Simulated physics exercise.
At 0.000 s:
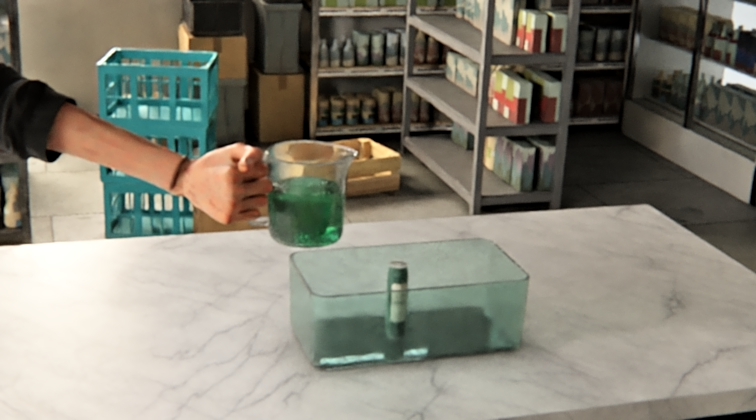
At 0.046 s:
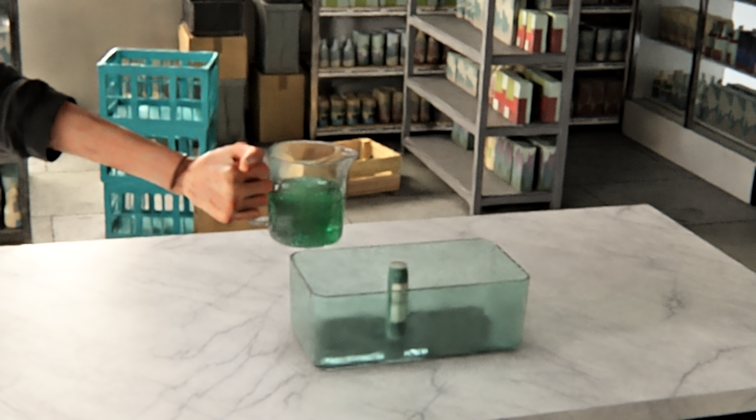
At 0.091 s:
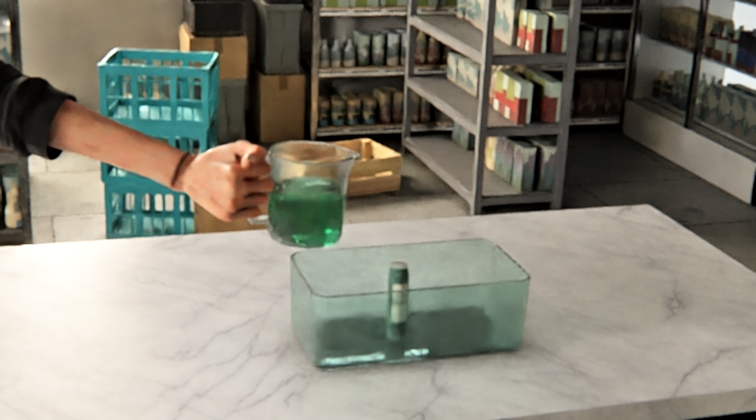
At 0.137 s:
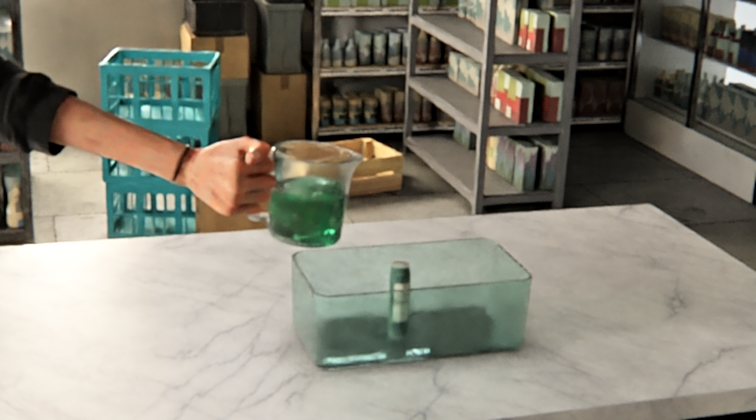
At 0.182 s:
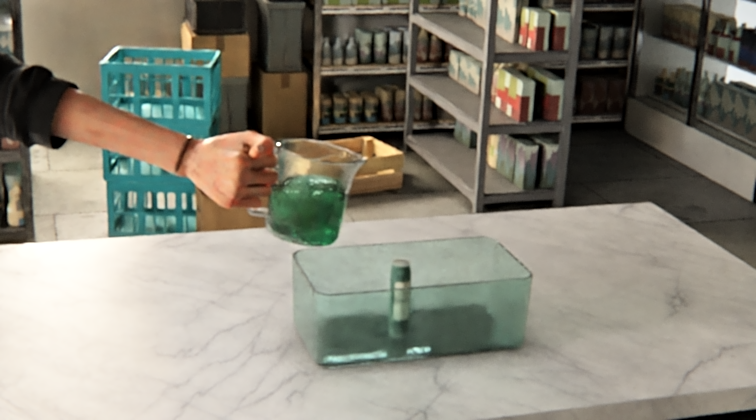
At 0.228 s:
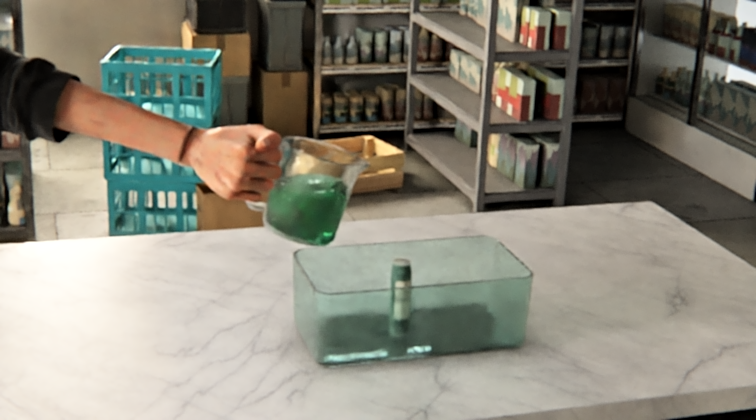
A hand held a clear jug of green liquid above an oblong basin with a small tin standing in it, then slowly tilted the jug a little to the right.
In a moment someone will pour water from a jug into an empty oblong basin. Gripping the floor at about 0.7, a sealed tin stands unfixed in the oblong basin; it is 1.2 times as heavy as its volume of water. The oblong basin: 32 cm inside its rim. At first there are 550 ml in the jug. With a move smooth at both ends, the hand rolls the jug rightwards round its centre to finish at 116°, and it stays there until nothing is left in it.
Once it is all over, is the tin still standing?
It is going to fail.
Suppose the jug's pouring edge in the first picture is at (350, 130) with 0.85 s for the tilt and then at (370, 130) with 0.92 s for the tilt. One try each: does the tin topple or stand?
Run one: It tumbles. Run two: It tumbles.
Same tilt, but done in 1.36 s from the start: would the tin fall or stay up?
In that case the tin overturns.
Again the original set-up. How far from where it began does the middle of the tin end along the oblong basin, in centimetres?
It finishes around 8.0 cm from where it began.
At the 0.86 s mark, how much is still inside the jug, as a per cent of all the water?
18 per cent or so.
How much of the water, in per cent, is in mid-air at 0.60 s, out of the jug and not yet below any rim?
Close to 14 in a hundred.
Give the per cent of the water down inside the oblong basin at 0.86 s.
Around 70 per cent of the whole.
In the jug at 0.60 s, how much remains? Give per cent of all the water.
86 %.
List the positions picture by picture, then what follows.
In the first frame, tilt 0°; pouring edge (358, 151); surface from (270, 188) to (341, 184); the oblong basin's rim runs from (300, 275) to (510, 259); the tin's top is at (398, 267).
In the second frame, tilt 1°; pouring edge (358, 152); surface from (270, 188) to (342, 184).
In the third frame, tilt 3°; pouring edge (360, 154); surface from (270, 188) to (342, 184).
In the fourth frame, tilt 6°; pouring edge (364, 156); surface from (273, 188) to (344, 183).
In the fifth frame, tilt 10°; pouring edge (367, 159); surface from (274, 187) to (346, 183).
In the sixth frame, tilt 16°; pouring edge (370, 163); surface from (273, 187) to (347, 182).
By 0.60 s the tilt is 80° and 85 per cent is still to pour; the tin stands where it began.
By 0.86 s the tilt is 114° and 18 per cent is still to pour; the tin leans 12°.
By 1.14 s the tilt is 116° and 0 per cent is still to pour; the tin lies on its side.
By 1.45 s the tilt is 116° and 0 per cent is still to pour; the tin lies on its side.
At rest the tin lies on its side.
